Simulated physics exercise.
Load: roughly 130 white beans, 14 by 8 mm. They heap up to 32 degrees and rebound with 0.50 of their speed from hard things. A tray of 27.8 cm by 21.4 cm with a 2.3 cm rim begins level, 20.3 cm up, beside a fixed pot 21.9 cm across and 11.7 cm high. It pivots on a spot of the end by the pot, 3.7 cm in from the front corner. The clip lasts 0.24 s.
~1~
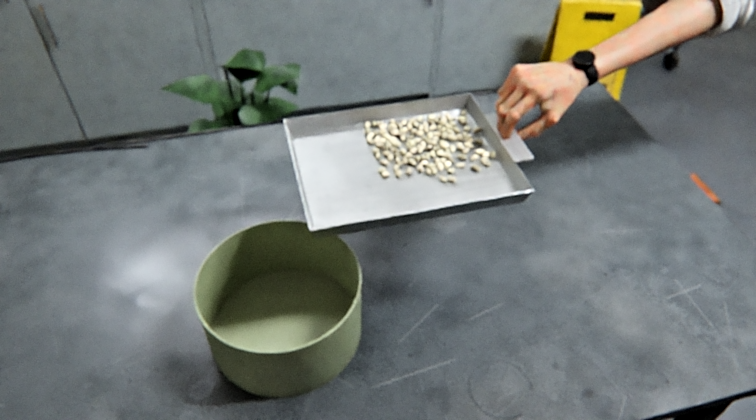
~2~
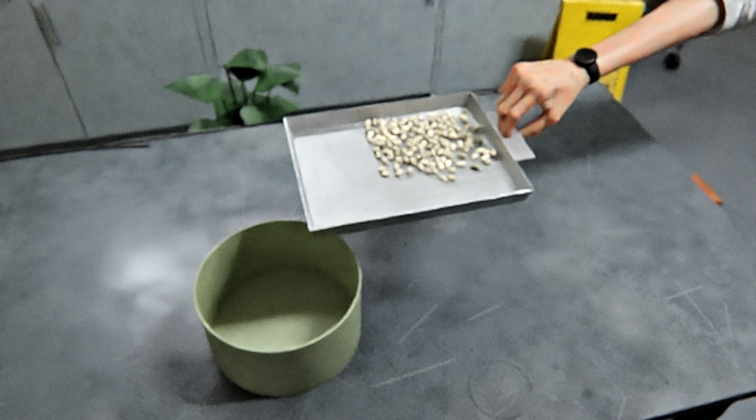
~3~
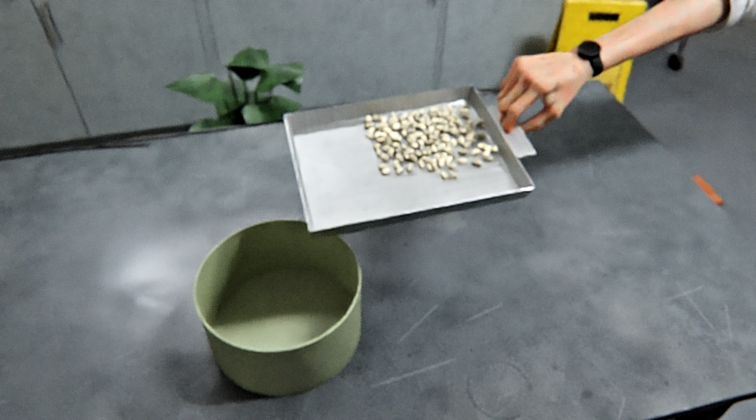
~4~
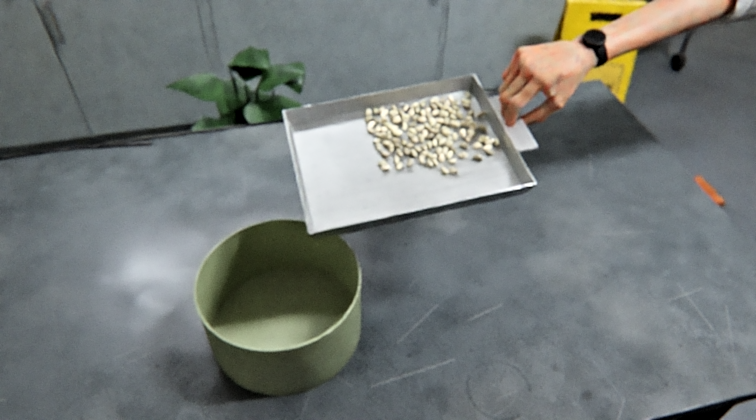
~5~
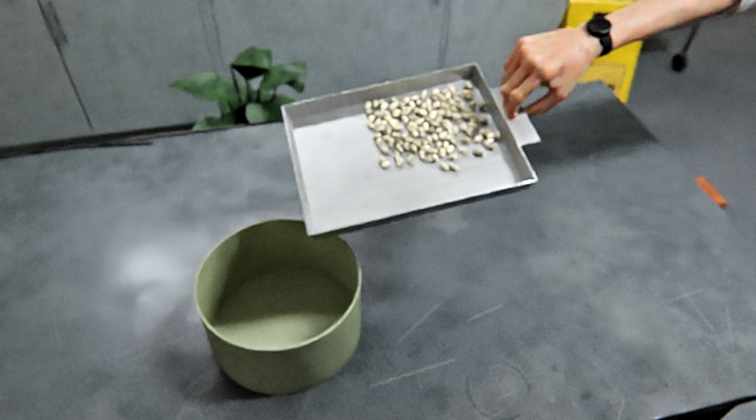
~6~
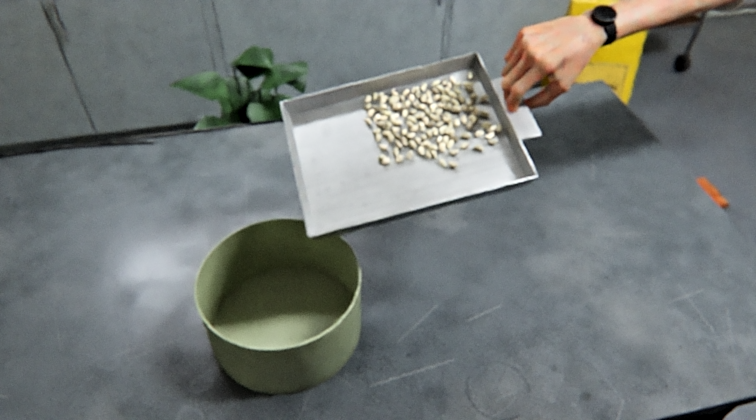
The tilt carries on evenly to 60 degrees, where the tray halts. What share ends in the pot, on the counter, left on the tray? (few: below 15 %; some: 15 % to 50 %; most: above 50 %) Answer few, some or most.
In the pot: Most; on the counter: Few; left on the tray: Some.
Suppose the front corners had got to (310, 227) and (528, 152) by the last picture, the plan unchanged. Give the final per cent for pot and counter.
Pot 25, counter 10.
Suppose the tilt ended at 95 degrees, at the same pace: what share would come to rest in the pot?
Then about 100 per cent.
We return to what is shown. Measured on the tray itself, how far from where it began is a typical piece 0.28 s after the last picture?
About 4 cm.
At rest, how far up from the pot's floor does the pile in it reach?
Some 1.5 cm.
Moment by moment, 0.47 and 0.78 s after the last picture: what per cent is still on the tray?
About 100, 50.
Then, 0.28 s after the last picture, tilt 37 degrees; the tray holds 100 %, the pot 0 %.
Then, 0.47 s after the last picture, tilt 52 degrees; the tray holds 100 %, the pot 0 %.
Then, 0.78 s after the last picture, tilt 60 degrees; the tray holds 50 %, the pot 45 %.
In the end, pot 60 %, counter 0 %, tray 40 %.
